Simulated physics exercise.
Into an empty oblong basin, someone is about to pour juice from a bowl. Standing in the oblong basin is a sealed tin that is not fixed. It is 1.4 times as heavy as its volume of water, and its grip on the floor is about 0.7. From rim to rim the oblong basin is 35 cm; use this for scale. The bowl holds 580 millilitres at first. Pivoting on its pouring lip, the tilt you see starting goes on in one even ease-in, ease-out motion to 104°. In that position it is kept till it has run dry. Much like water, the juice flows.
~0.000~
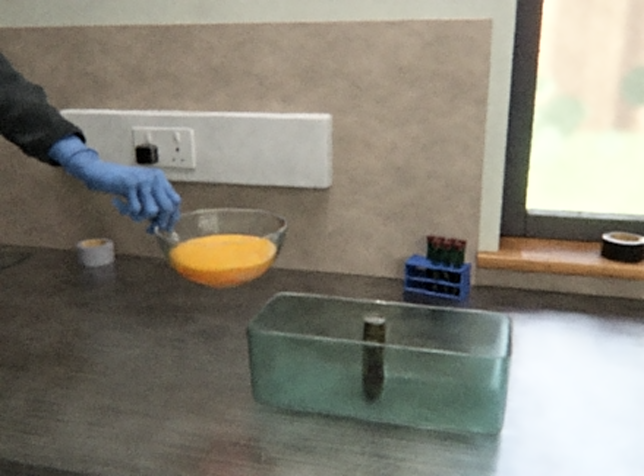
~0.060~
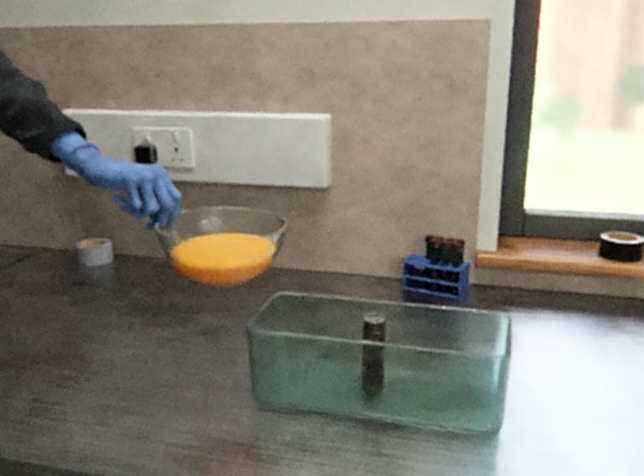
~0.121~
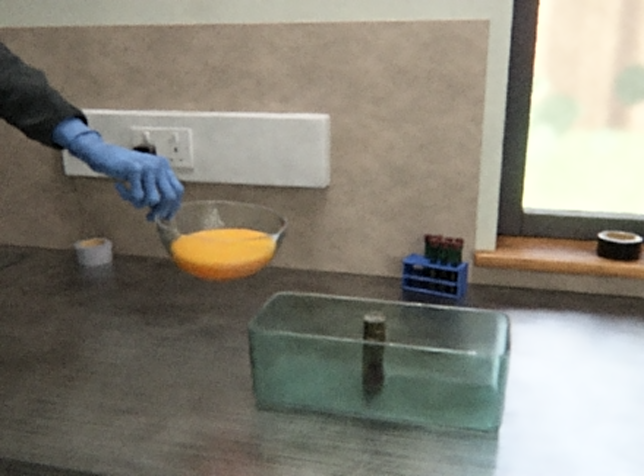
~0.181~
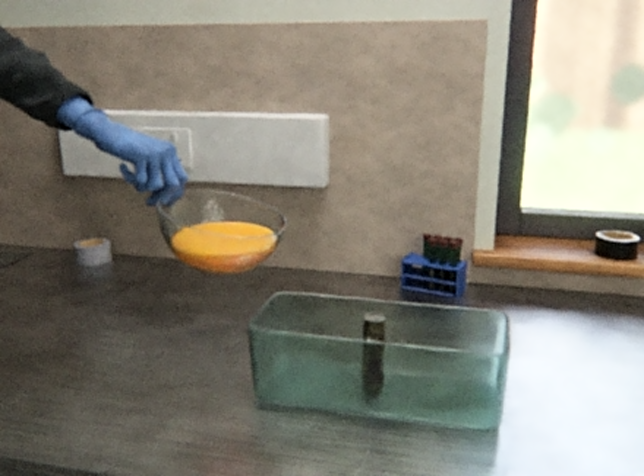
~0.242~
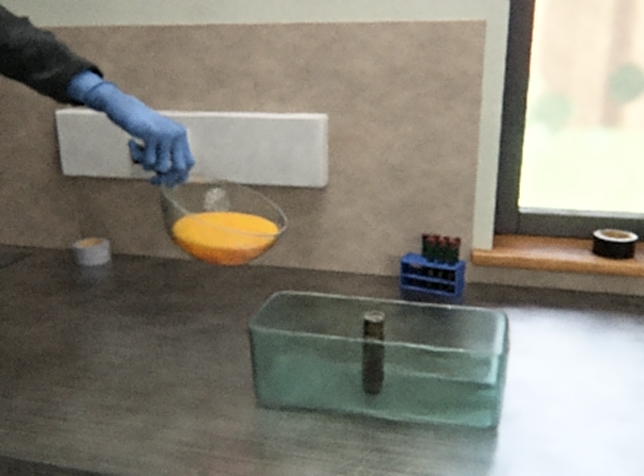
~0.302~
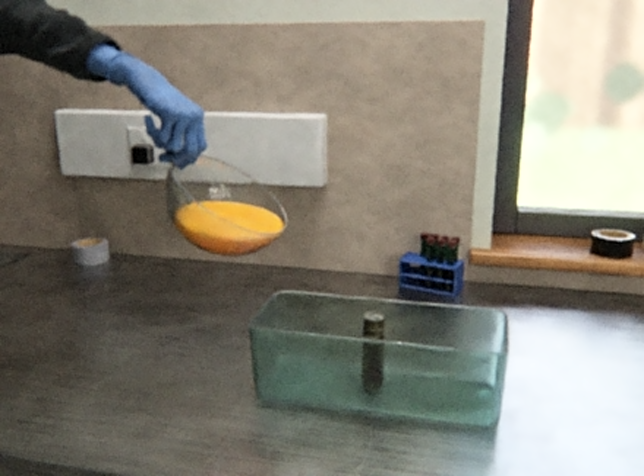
A blue-gloved hand in a dark sleeve, reaching in from the left, tilts a clear glass bowl of orange juice gradually to the right, its left side rising while the juice shifts toward the right rim. Below it, a greenish glass oblong basin and a dark upright tin stand on a grey worktop, with tape and a blue rack behind. The room is seen from slightly above, beside a window, in a nearly steady view.
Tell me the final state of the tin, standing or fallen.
The tin ends fallen.
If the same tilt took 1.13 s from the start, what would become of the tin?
Outcome - the tin stays erect.
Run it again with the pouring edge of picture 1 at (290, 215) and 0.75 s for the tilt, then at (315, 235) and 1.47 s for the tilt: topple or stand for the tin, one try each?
In the first try it remains standing; in the second it remains standing.
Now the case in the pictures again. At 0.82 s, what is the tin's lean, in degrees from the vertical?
I'd say it's tipped close to 15 degrees.
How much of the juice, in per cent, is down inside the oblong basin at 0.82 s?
Near 94 in a hundred.
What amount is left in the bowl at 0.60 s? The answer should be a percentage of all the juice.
28 %.
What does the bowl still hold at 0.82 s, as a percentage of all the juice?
What remains is about 0 percent of it all.
Then, 0.60 s in, the tilt is 90° and 27 per cent is still to pour; the tin stands where it began.
Then, 0.82 s in, the tilt is 104° and 0 per cent is still to pour; the tin leans 17°.
Then, 1.04 s in, the tilt is 104° and 0 per cent is still to pour; the tin lies on its side.
Then, 1.29 s in, the tilt is 104° and 0 per cent is still to pour; the tin lies on its side.
Finally, the tin lies on its side.
